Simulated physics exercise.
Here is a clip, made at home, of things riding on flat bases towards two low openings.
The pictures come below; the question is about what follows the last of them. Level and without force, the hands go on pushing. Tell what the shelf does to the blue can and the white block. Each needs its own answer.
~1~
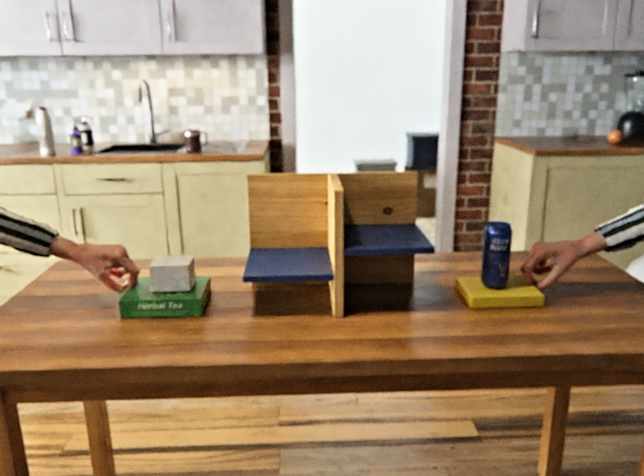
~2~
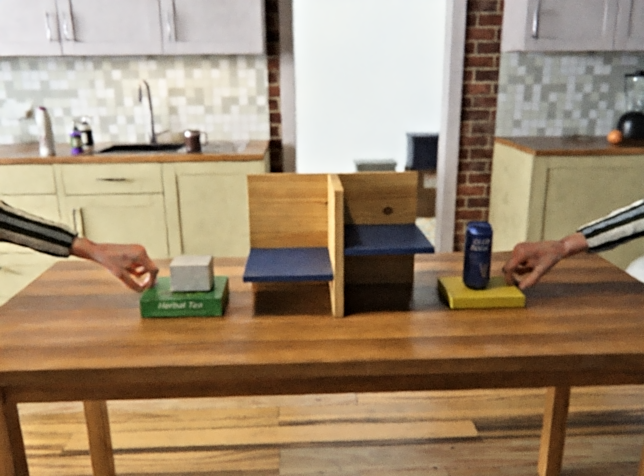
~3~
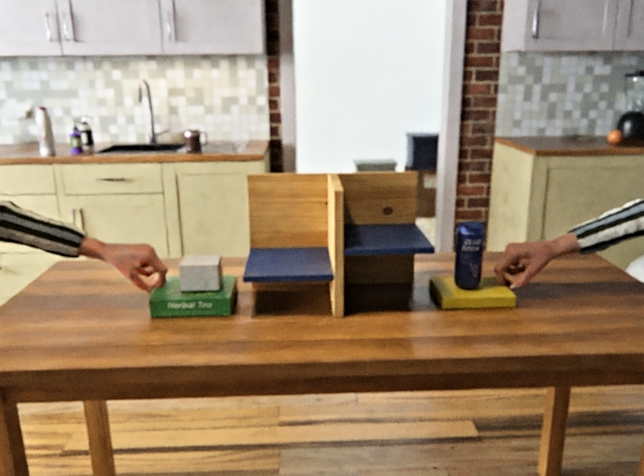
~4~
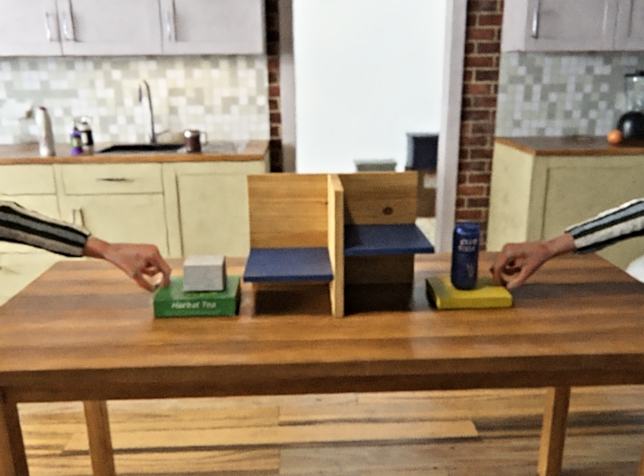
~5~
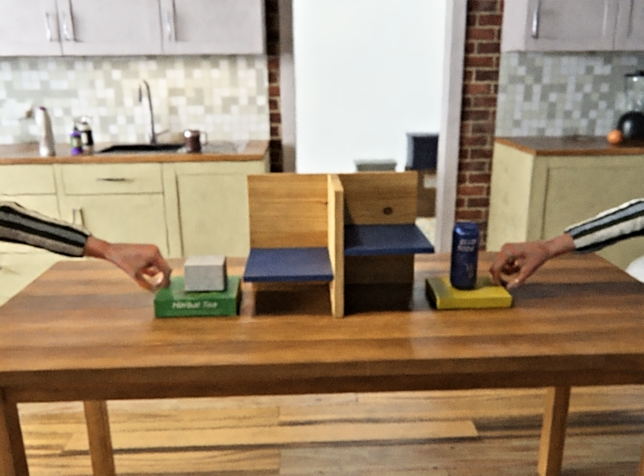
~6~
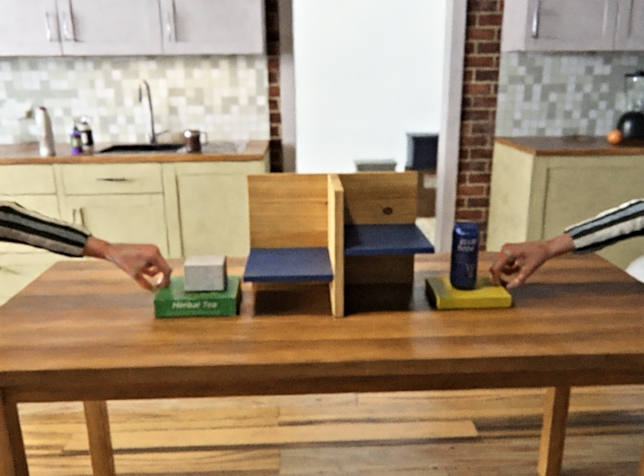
Going through them: The blue can is hit and moved, the white block is hit and moved.
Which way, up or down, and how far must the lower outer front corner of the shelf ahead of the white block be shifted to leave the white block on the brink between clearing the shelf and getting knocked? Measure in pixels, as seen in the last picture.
8 pixels up.
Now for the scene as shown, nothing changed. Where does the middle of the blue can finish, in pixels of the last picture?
(449, 279), roughly.
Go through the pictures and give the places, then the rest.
The first frame shows hands sliding the things forward; blue can (496, 255); white block (173, 274); shelf (335, 242).
The second frame shows hands sliding the things forward; white block (192, 273); green packet (187, 295).
The third frame shows hands sliding the things forward; blue can (469, 256); yellow tray (471, 292).
The fourth frame shows hands sliding the things forward; white block (205, 273); shelf (335, 242).
The fifth frame shows hands sliding the things forward; blue can (464, 256); green packet (200, 295).
The sixth frame shows hands sliding the things forward; blue can (464, 256); white block (206, 273); yellow tray (466, 292).
Then, 1.44 s later than the last frame, blue can tilted by 34° near (432, 255); white block pushed back on its carrier near (228, 273).
When it is over, the blue can is knocked back, near (449, 279); the white block is knocked back, near (214, 286).
